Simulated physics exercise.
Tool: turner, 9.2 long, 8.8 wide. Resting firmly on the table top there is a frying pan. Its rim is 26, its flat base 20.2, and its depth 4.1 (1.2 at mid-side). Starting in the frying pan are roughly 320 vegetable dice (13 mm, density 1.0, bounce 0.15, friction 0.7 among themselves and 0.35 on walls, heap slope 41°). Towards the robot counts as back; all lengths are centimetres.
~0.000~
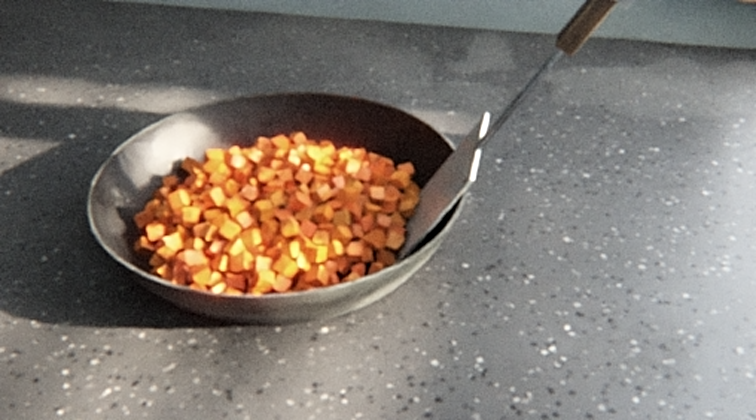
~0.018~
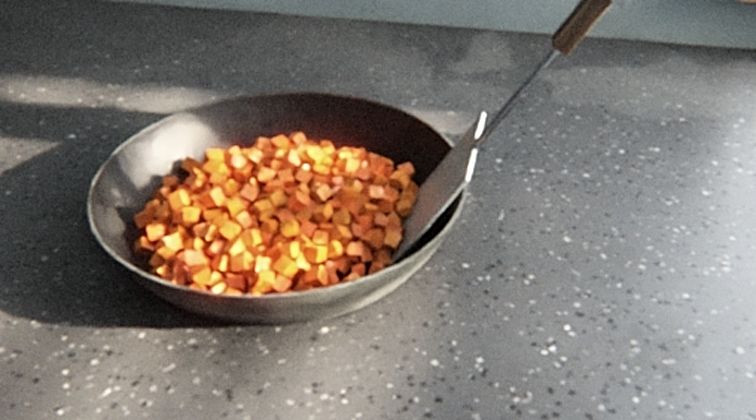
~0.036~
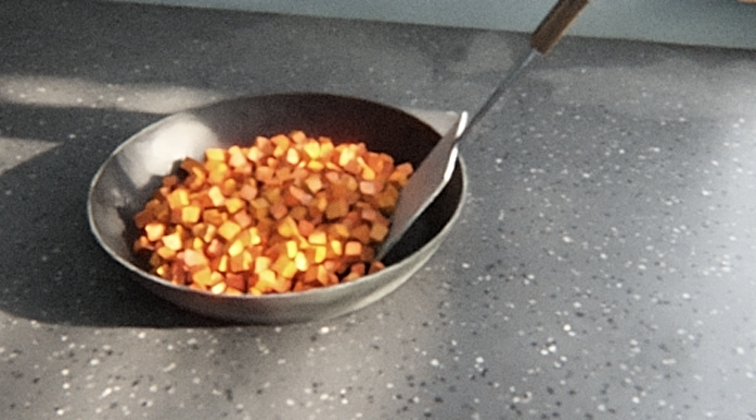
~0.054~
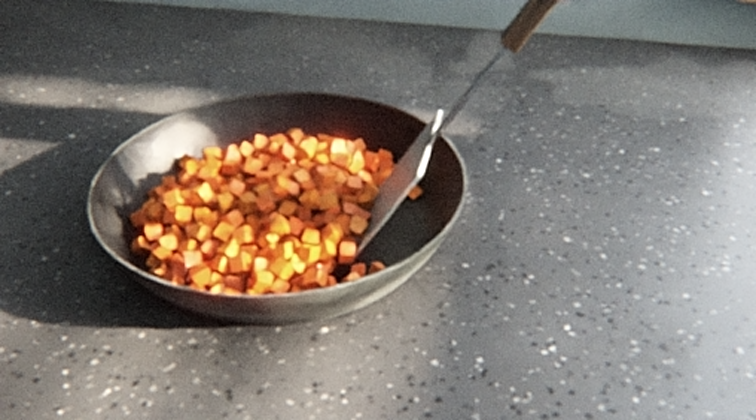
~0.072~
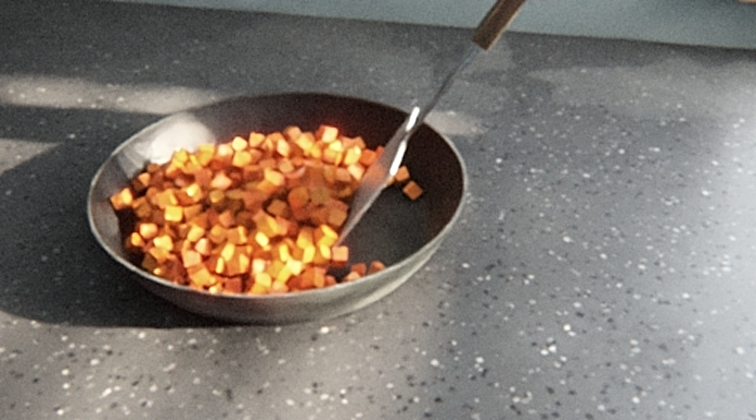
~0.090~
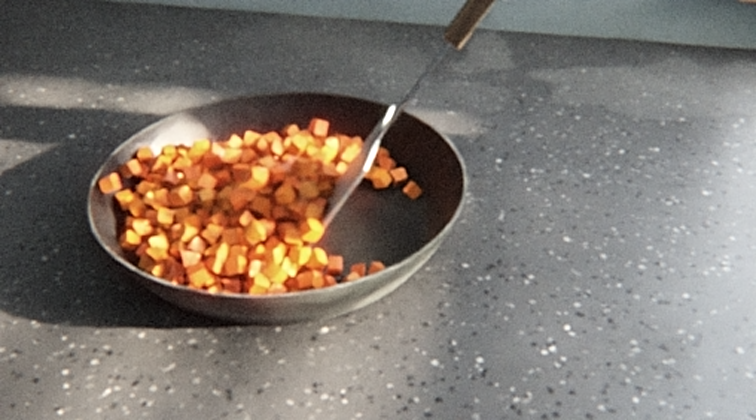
On a speckled grey countertop, a wooden-handled turner pushes orange vegetable dice leftward across a dark frying pan, leaving a few behind.
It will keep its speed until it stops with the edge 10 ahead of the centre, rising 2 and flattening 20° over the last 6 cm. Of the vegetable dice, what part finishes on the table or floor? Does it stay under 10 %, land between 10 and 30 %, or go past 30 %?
It goes past 30 %.
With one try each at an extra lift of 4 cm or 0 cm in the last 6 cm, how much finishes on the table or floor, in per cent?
Some 35 and 25 per cent.
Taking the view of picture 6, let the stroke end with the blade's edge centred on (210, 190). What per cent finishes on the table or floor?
5 %, roughly.
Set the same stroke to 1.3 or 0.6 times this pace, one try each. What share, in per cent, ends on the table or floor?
Some 45 and 25 per cent.
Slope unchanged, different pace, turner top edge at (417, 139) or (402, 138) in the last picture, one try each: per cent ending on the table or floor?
That comes to about 25 and about 35 percent, in that order.
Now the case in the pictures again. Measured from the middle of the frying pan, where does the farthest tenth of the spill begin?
That works out to near 25 cm.
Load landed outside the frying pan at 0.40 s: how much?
My estimate is roughly 30 %.
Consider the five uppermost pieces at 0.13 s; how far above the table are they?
Height: Approx. 6 cm.
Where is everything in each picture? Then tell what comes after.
The first picture shows turner top edge at (480, 145), sloping 58°; upper third of the load around (290, 203), from x 145 to 415, top at y 140; 321 in the frying pan.
The second picture shows turner top edge at (476, 144), sloping 58°; upper third of the load around (291, 202), from x 145 to 415, top at y 140.
The third picture shows turner top edge at (457, 143), sloping 58°; upper third of the load around (292, 200), from x 145 to 410, top at y 140.
The fourth picture shows turner top edge at (431, 141), sloping 58°; upper third of the load around (281, 196), from x 140 to 410, top at y 135.
The fifth picture shows turner top edge at (406, 138), sloping 58°; upper third of the load around (268, 185), from x 120 to 410, top at y 135.
The sixth picture shows turner top edge at (380, 136), sloping 58°; upper third of the load around (257, 180), from x 110 to 410, top at y 125; 321 in the frying pan.
After 0.13 s, sloping 58°, highest piece 6 above the table; 321 in the frying pan.
After 0.18 s, sloping 51°, highest piece 7 above the table; 317 in the frying pan, 4 on the blade or in flight.
After 0.40 s, sloping 38°, highest piece 8 above the table; 202 in the frying pan, 99 on the table or floor, 20 on the blade or in flight.
After 1.45 s, sloping 38°, highest piece 5 above the table; 202 in the frying pan, 119 on the table or floor.
At rest, 202 in the frying pan, 119 on the table or floor. That is 37 % on the table or floor.
